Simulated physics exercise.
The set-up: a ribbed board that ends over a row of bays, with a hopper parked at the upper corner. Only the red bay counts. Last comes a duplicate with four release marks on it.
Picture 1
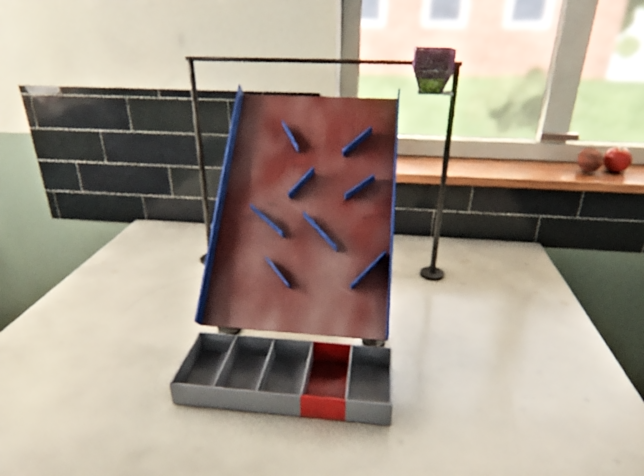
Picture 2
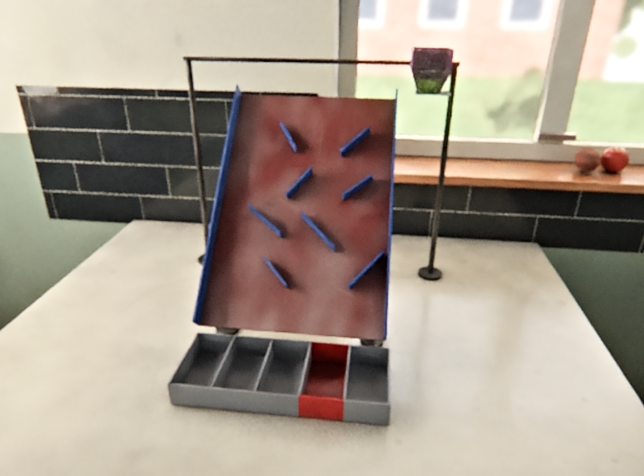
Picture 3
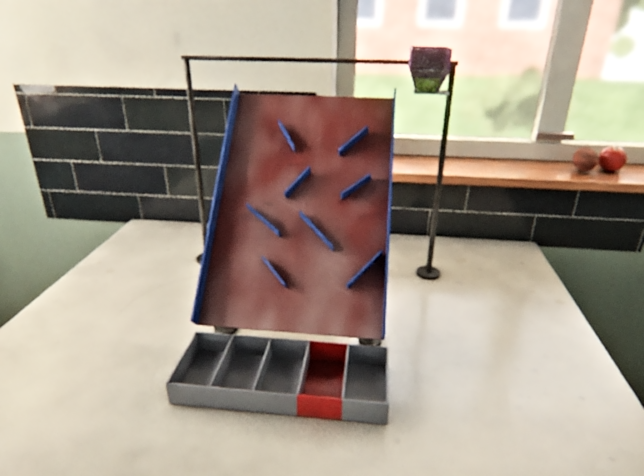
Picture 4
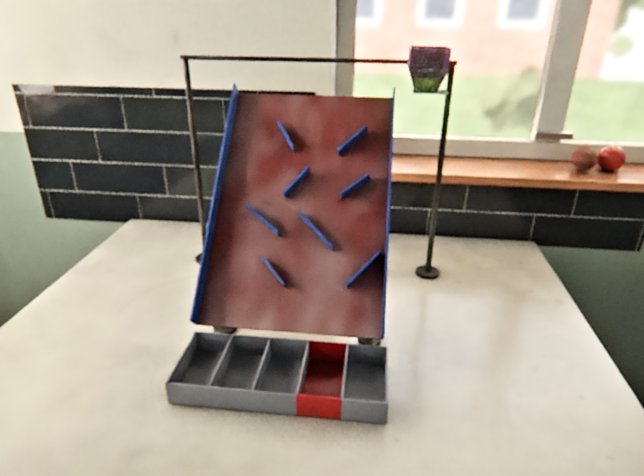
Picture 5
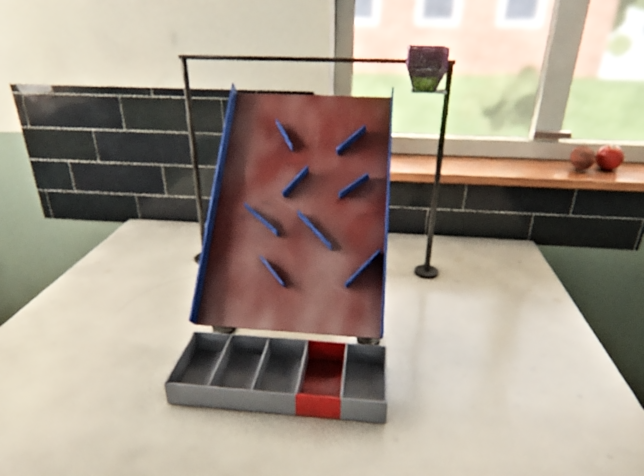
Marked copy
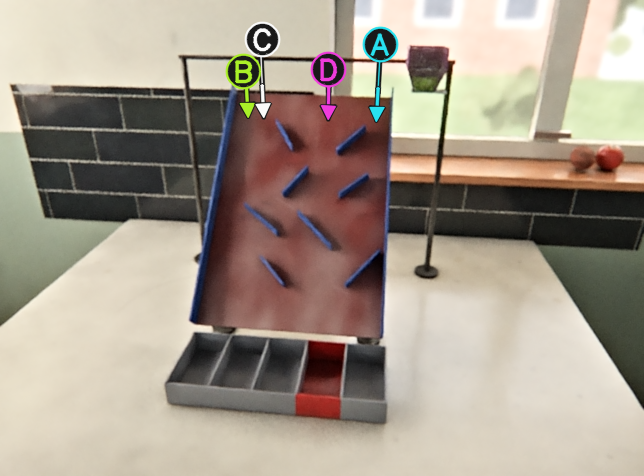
On a pale tabletop by a window, a sloping reddish board with blue ribs stood above a row of grey bays, one of them red, and nothing moved except a slight shift of the view.
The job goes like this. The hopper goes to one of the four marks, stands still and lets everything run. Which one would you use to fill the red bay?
D.
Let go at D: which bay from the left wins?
The fourth.
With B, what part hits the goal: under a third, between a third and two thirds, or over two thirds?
Mark B gives under a third.
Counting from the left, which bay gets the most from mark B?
The first from the left.
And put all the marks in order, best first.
Best to worst: D, A, C, B.
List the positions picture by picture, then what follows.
The first frame shows hopper at (428, 85), dried peas, door shut.
The second frame shows ribs (280, 120) to (296, 147), (341, 150) to (369, 127), (286, 194) to (311, 167).
The third frame shows ribs (341, 194) to (370, 174), (246, 204) to (279, 233), (300, 211) to (332, 246).
The fourth frame shows ribs (262, 256) to (284, 284), (346, 285) to (381, 250).
The fifth frame shows red bay at (318, 405), number 4 of 5 from the left.
On the marked copy, mark A meets the board at (376, 116); mark B meets the board at (247, 112); mark C meets the board at (263, 112); mark D meets the board at (328, 114).
If A is chosen, about a third in the red bay, about half in other bays, a small part held on the board.
If B is chosen, a small part in the red bay, about two thirds in other bays, about a quarter outside the box.
If C is chosen, about a third in the red bay, about half in other bays, a small part outside the box.
If D is chosen, most in the red bay, about a quarter in other bays.
